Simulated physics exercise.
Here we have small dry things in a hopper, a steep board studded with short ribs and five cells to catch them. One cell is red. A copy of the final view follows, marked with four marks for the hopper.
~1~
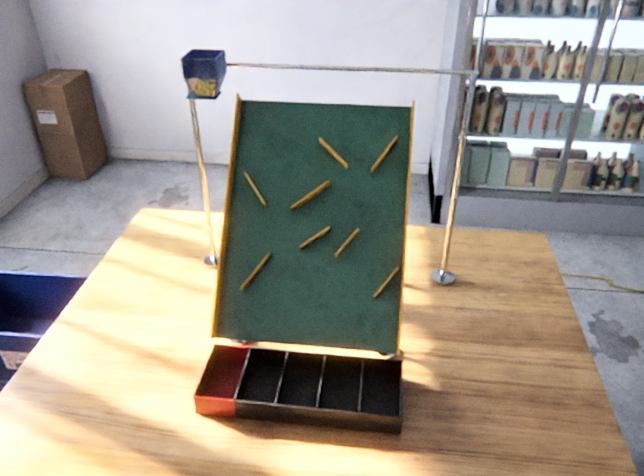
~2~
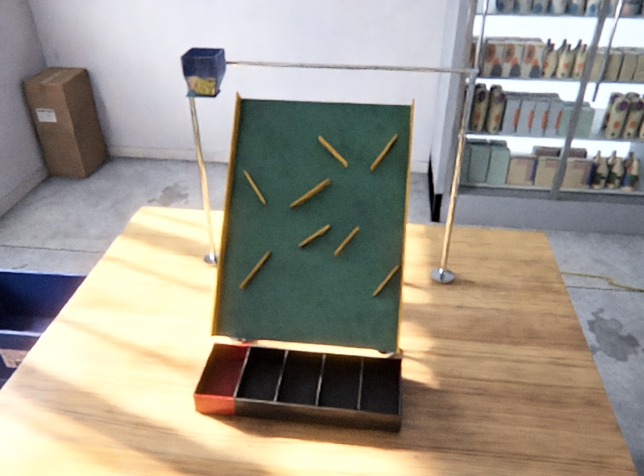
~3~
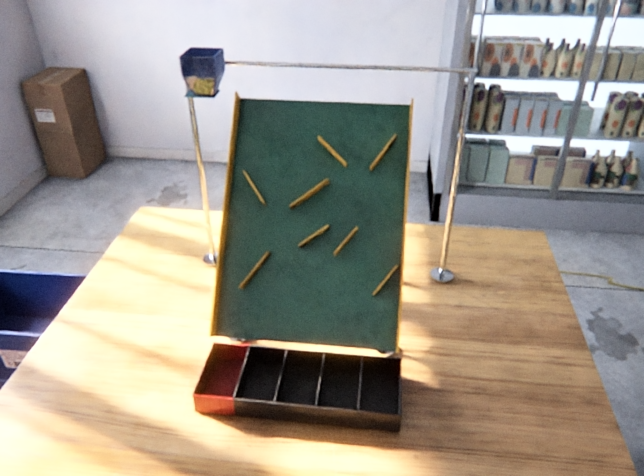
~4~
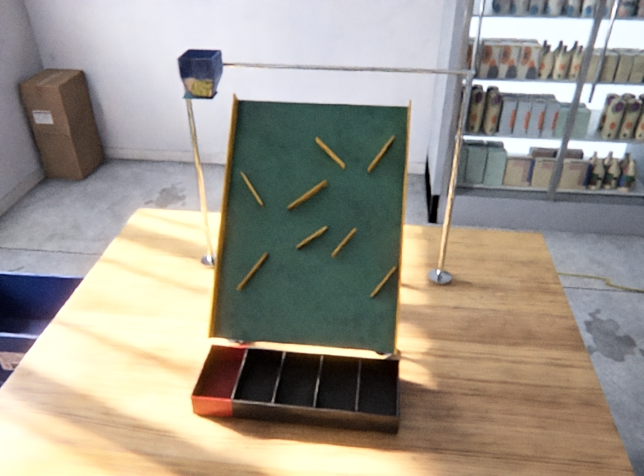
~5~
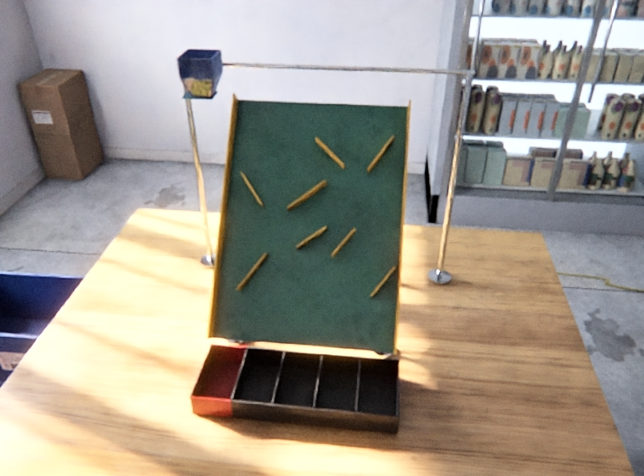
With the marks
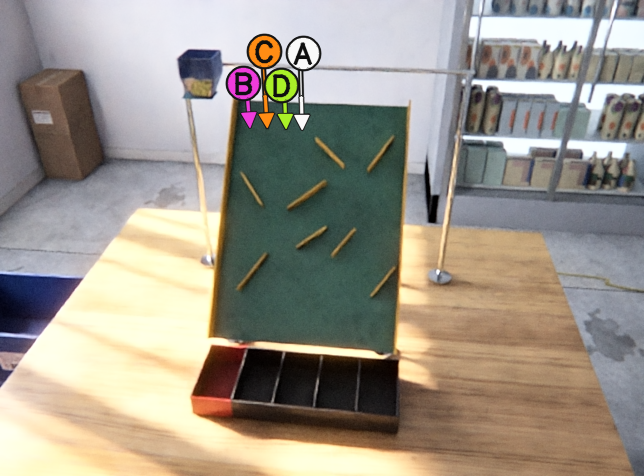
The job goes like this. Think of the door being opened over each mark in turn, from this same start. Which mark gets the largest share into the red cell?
It is A.
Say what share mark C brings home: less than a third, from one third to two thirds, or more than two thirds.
Less than a third.
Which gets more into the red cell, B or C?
That is mark B.
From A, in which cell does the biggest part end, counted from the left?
The first from the left.
On the marked copy, mark A meets the board at (302, 124); mark B meets the board at (249, 122); mark C meets the board at (266, 122); mark D meets the board at (285, 123).
If A is chosen, close to two thirds in the red cell, close to a quarter in other cells, a small share outside the box.
If B is chosen, close to half in the red cell, close to a third in other cells, close to a quarter outside the box.
If C is chosen, a small share in the red cell, close to half in other cells, close to a third outside the box.
If D is chosen, close to a quarter in the red cell, close to half in other cells, close to a quarter outside the box.
